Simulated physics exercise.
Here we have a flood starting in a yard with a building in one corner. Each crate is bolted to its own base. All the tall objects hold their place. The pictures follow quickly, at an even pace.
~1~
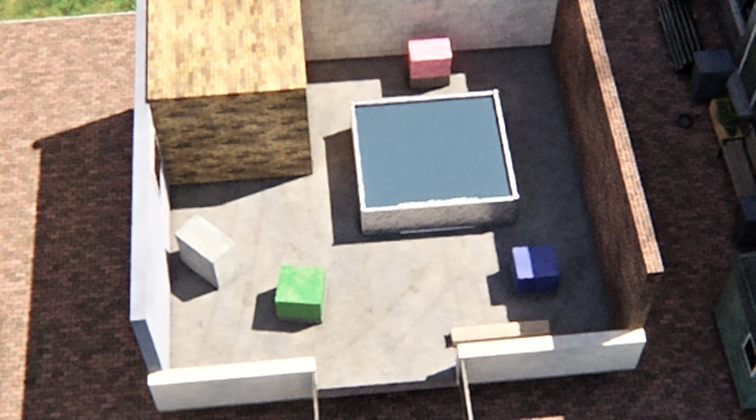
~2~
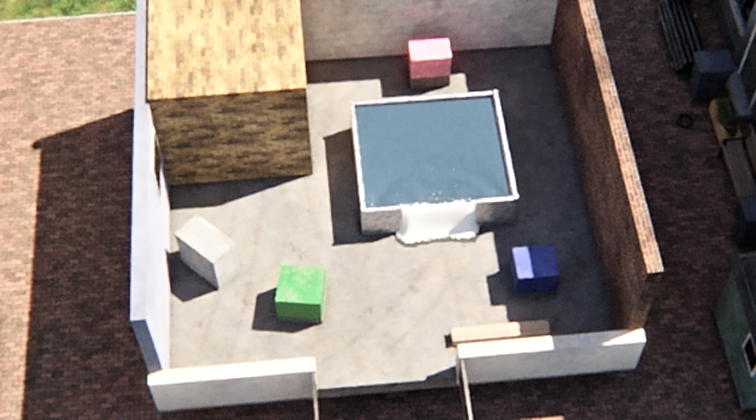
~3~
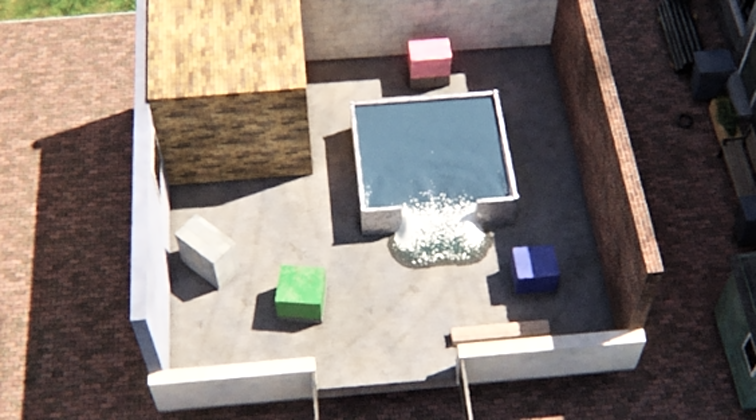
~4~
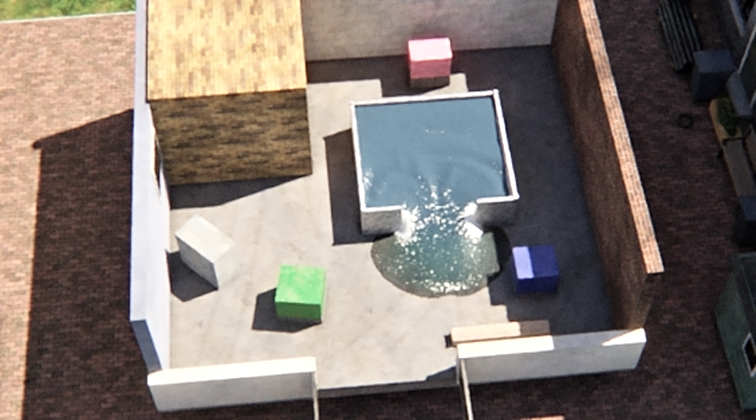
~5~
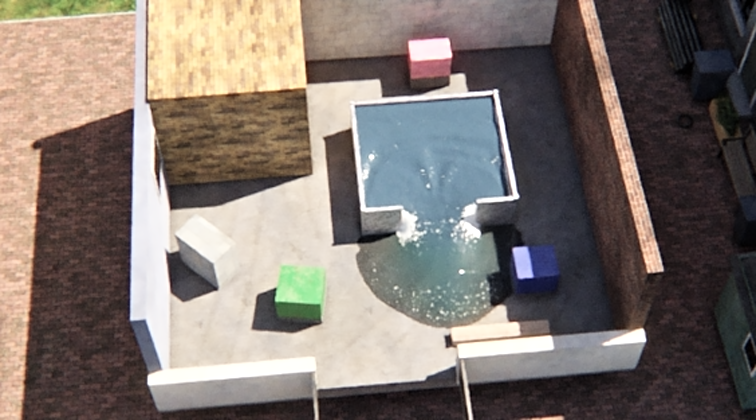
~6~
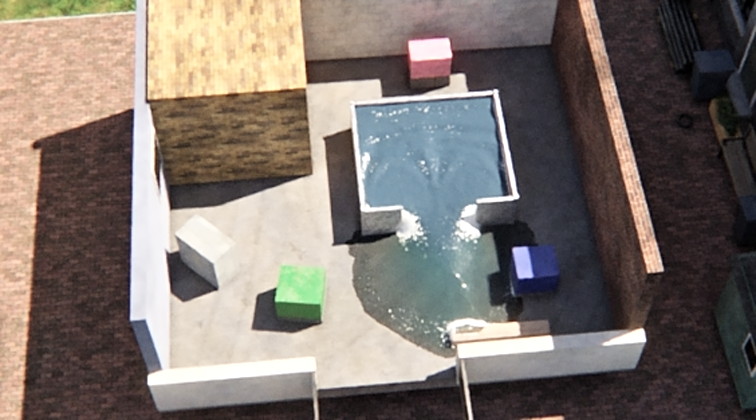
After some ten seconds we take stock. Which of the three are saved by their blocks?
The blue crate gets wet; the green crate stays dry; the pink crate stays dry.
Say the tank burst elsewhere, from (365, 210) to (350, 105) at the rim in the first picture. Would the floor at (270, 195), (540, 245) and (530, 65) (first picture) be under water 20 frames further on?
In turn: Flooded, free of water, wet.
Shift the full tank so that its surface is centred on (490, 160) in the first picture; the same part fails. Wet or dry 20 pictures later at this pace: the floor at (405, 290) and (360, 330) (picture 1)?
One after the other: Awash, wet.
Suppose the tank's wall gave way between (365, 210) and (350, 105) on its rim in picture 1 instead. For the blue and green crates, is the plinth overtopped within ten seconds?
Then: The blue crate takes water; the green crate ends up wet.
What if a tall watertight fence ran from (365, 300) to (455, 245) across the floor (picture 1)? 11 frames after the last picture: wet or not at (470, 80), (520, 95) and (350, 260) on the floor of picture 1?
In turn: Clear, clear, under water.
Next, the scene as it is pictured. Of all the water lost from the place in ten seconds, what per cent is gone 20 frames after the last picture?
Some 45 per cent.
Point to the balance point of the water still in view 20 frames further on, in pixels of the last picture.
Around (451, 224).
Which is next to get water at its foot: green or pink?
I say the green one.
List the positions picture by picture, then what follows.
The tank at (432, 152) is whole and still, in the first frame.
The front is at (400, 239), out from the gap at (439, 220), in the second frame.
Water pours out at (439, 221) and has run to (403, 261), in the third frame.
Water pours out at (438, 221) and has run to (470, 290), in the fourth frame.
Water pours out at (439, 221) and has run to (468, 320), in the fifth frame.
Water pours out at (439, 220) and has run to a hidden place, in the sixth frame.
A moment on, water covers 25 % of the floor; the blue crate water round its plinth, the green crate water round its plinth, the pink crate not reached.
Next, water covers 35 % of the floor; the blue crate water round its plinth, the green crate water round its plinth, the pink crate not reached.
Then, water covers 40 % of the floor; the blue crate water round its plinth, the green crate water round its plinth, the pink crate not reached.
Later, water covers 60 % of the floor; the blue crate water round its plinth, the green crate water round its plinth, the pink crate water round its plinth.
In the end, water covers 80 % of the floor; the blue crate was topped, the green crate stayed above the water, the pink crate stayed above the water.
